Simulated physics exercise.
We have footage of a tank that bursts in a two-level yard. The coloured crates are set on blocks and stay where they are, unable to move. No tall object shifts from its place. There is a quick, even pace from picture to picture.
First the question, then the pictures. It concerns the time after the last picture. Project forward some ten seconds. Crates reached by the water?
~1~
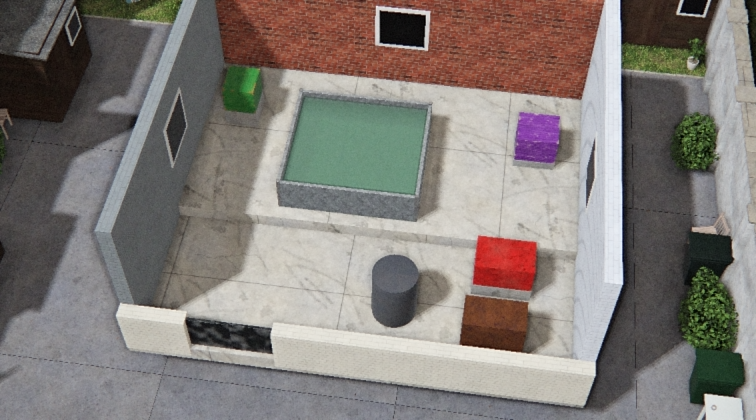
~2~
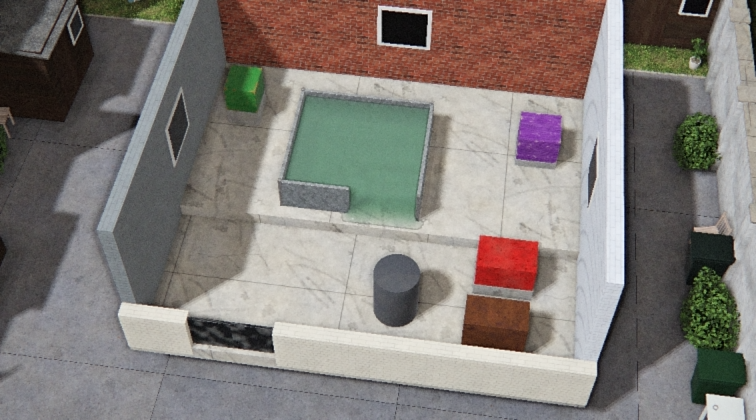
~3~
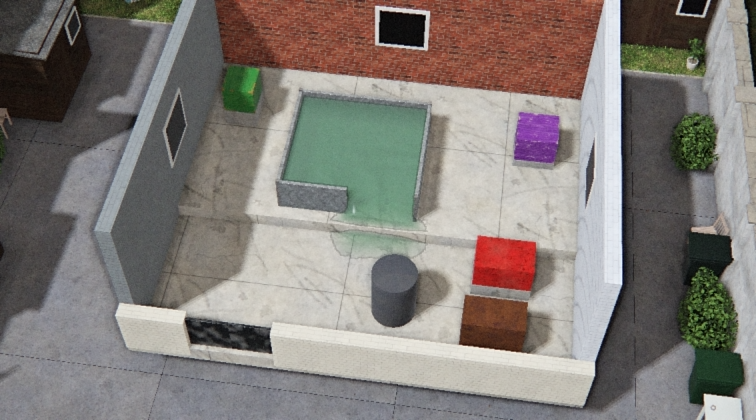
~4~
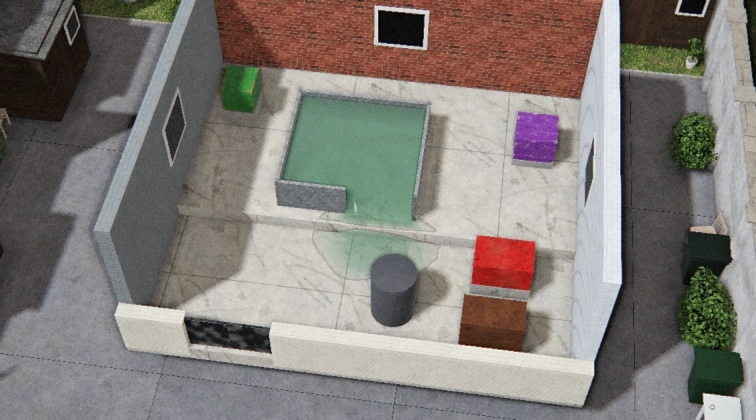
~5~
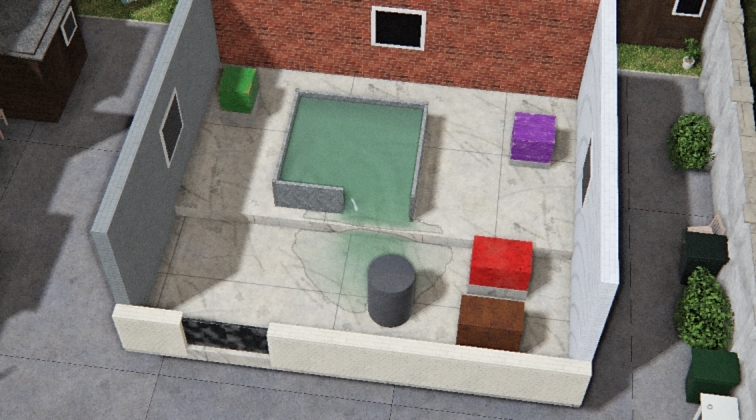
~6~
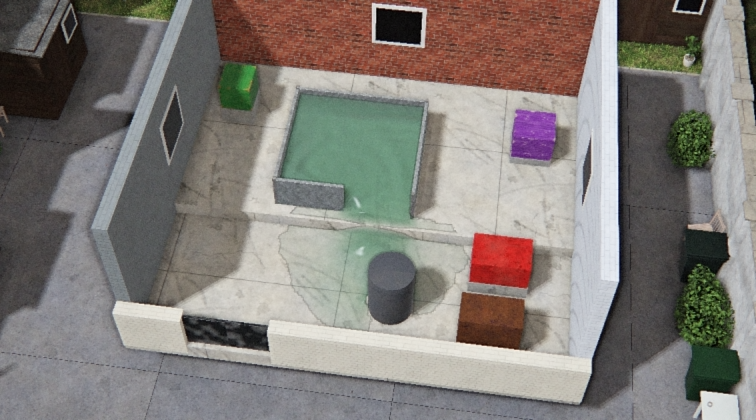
Green crate not reached, purple crate not reached, red crate not reached.
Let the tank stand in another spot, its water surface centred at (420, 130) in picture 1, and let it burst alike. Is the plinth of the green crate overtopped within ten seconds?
Green crate: Untouched.
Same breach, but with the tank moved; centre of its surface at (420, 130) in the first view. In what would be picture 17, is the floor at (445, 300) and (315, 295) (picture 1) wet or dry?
The first spot is wetted, while the second is wetted.
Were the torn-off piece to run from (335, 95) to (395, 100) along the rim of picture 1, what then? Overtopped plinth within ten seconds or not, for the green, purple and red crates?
Then the green crate is untouched, the purple crate gets flooded and the red crate is untouched.
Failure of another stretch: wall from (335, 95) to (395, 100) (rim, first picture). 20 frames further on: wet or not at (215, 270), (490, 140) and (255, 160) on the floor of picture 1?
Taking the points one after the other, they come out not soaked, inundated and inundated.
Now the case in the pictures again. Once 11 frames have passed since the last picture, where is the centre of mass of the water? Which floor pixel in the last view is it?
My pick is pixel (366, 218).
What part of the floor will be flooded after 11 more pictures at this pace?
I reckon around 30 %.
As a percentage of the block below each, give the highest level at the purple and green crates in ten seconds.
Around 0 in a hundred for the first and 0 in a hundred for the second.
A moment on, water covers 20 % of the floor; the green crate not reached, the purple crate not reached, the red crate water round its plinth.
Next, water covers 30 % of the floor; the green crate not reached, the purple crate not reached, the red crate water round its plinth.
Then, water covers 45 % of the floor; the green crate not reached, the purple crate not reached, the red crate water round its plinth.
Later, water covers 45 % of the floor; the green crate not reached, the purple crate not reached, the red crate water round its plinth.
In the end, water covers 45 % of the floor; the green crate stayed above the water, the purple crate stayed above the water, the red crate stayed above the water.
